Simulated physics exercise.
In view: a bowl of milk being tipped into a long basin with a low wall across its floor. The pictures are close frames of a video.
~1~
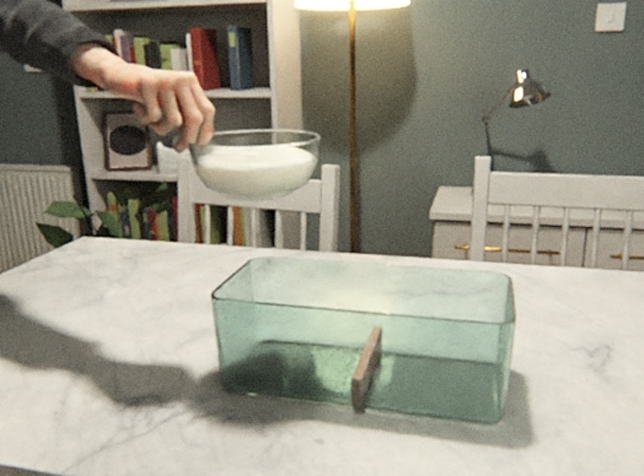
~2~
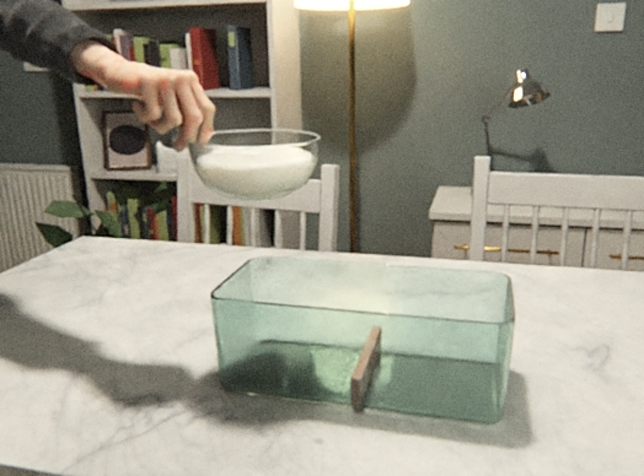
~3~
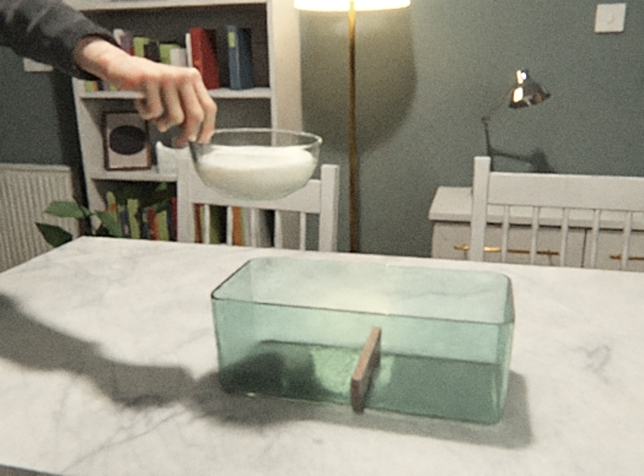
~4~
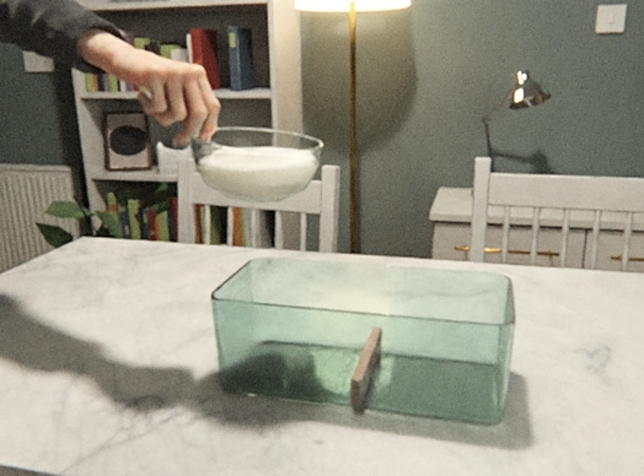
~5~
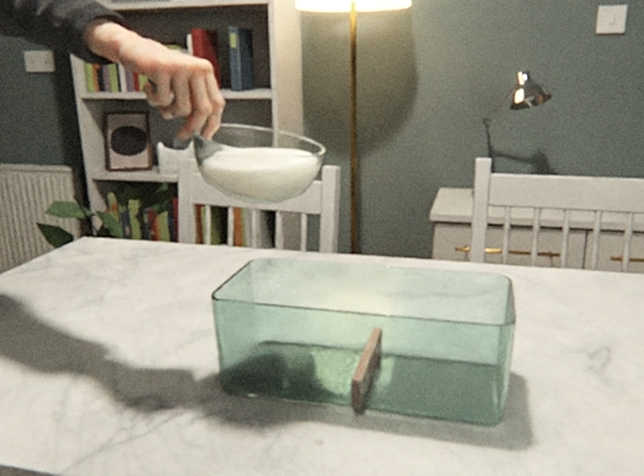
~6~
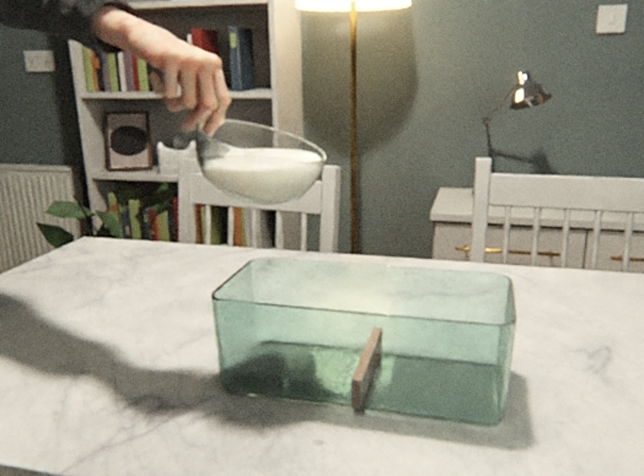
The video shows a hand holding a clear glass bowl of white liquid above a long green glass basin with a low brown wall across its floor, on a marble-patterned table, then gradually tilting the bowl slightly to the right.
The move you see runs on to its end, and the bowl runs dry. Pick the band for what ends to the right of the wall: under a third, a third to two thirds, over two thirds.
It comes to from a third to two thirds.
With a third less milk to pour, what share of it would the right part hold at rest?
Roughly 30 in a hundred.
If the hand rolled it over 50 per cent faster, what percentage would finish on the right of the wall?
Roughly 45 in a hundred.
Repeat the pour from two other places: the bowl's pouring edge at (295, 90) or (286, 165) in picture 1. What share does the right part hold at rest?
Near 40 % and 5 %.
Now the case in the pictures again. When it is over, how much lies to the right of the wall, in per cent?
Roughly 55 in a hundred.
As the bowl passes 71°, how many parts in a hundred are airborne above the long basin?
About 35 per cent.
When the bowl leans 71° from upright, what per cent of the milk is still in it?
Near 30 %.
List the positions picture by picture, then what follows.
Tilt 0°; pouring edge (317, 141); surface from (204, 155) to (315, 157); the long basin's rim runs from (232, 277) to (512, 298); the wall's top is at (368, 351), in the first frame.
Tilt 1°; pouring edge (317, 141); surface from (203, 154) to (315, 157), in the second frame.
Tilt 3°; pouring edge (318, 144); surface from (204, 154) to (315, 158), in the third frame.
Tilt 6°; pouring edge (320, 149); surface from (206, 154) to (317, 159), in the fourth frame.
Tilt 11°; pouring edge (321, 155); surface from (207, 155) to (320, 160), in the fifth frame.
Tilt 17°; pouring edge (323, 162); surface from (210, 156) to (322, 159), in the sixth frame.
A moment on, the bowl is tipped part way and 32 per cent is still to pour, 8 is left of the wall and 28 right of it.
Next, the bowl is tipped right over and 0 per cent is still to pour, 43 is left of the wall and 55 right of it.
Then the bowl is tipped right over and 0 per cent is still to pour, 44 is left of the wall and 56 right of it.
Later the bowl is tipped right over and 0 per cent is still to pour, 44 is left of the wall and 56 right of it.
In the end 44 per cent lies left of the wall, 56 right of it and 0 outside.
